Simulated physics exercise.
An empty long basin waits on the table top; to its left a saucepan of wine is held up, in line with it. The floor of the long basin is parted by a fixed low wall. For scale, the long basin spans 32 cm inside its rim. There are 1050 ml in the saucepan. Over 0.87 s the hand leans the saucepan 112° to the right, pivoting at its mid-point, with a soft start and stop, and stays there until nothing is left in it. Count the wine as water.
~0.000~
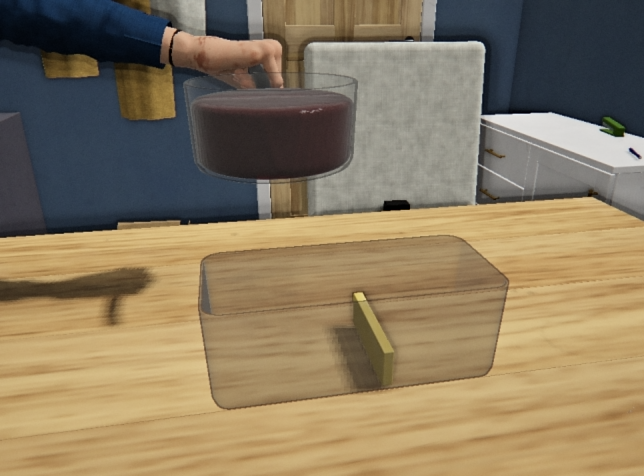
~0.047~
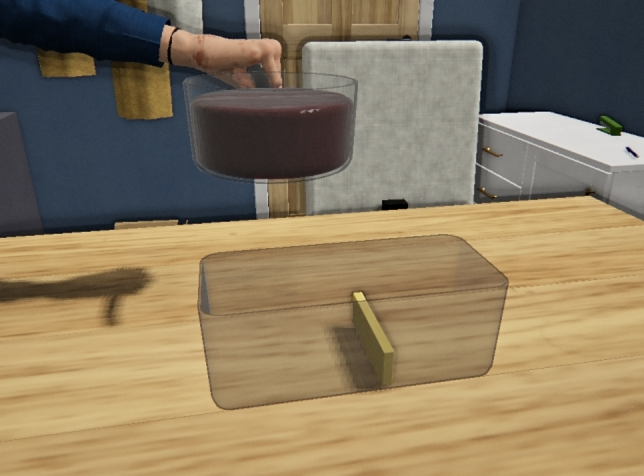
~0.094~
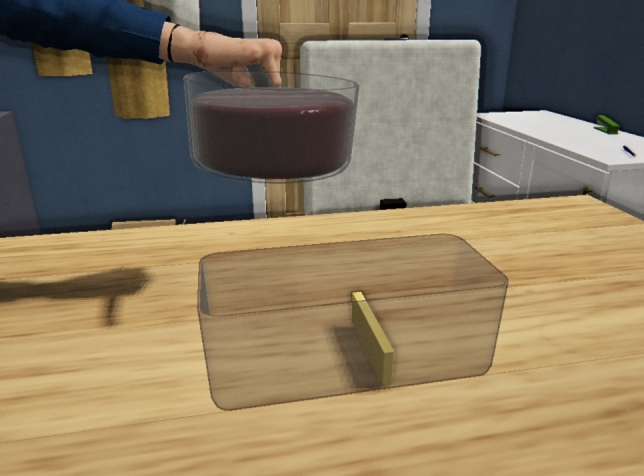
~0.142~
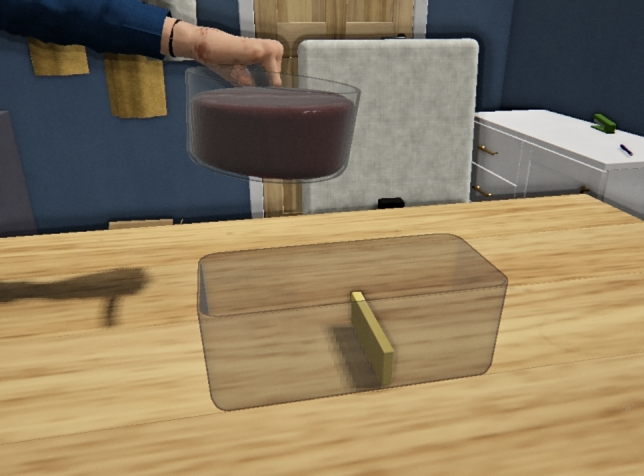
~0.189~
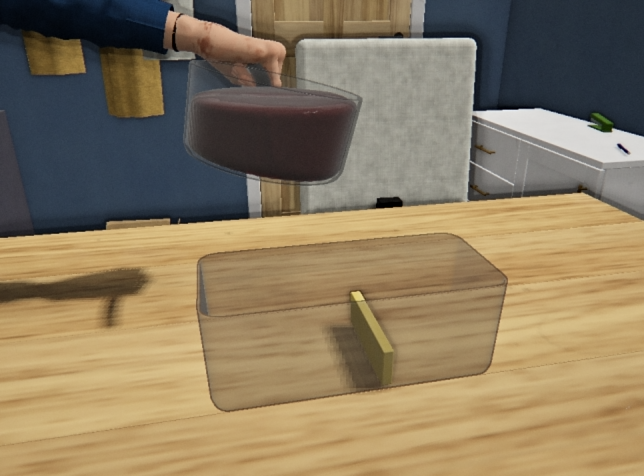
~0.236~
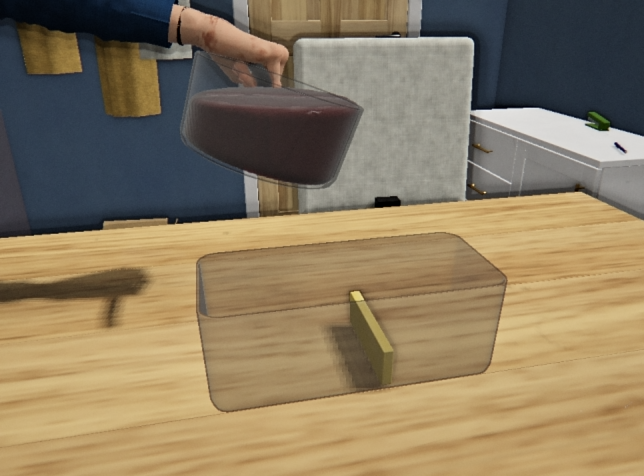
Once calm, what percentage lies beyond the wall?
About 58 per cent.
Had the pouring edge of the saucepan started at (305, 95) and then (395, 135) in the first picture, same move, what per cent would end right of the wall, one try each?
First 35, then 70 per cent.
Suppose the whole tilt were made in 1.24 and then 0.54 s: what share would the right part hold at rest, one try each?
First 65, then 45 per cent.
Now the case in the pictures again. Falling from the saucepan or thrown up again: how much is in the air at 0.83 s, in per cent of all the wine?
About 14 per cent.
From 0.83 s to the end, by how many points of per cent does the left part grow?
About 22 per cent.
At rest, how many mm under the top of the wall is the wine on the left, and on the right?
Left about 26 mm, right about 6 mm.
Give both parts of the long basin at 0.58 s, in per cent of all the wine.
Some 0 per cent left and 18 right.
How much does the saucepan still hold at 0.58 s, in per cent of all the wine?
Some 38 per cent.
After 0.58 s the tilt is 83° and 39 per cent is still to pour, 0 is left of the wall and 17 right of it.
After 0.83 s the tilt is 111° and 5 per cent is still to pour, 18 is left of the wall and 62 right of it.
After 1.09 s the tilt is 112° and 0 per cent is still to pour, 34 is left of the wall and 64 right of it.
After 1.37 s the tilt is 112° and 0 per cent is still to pour, 37 is left of the wall and 60 right of it.
In the end 39 per cent lies left of the wall, 58 right of it and 2 outside.
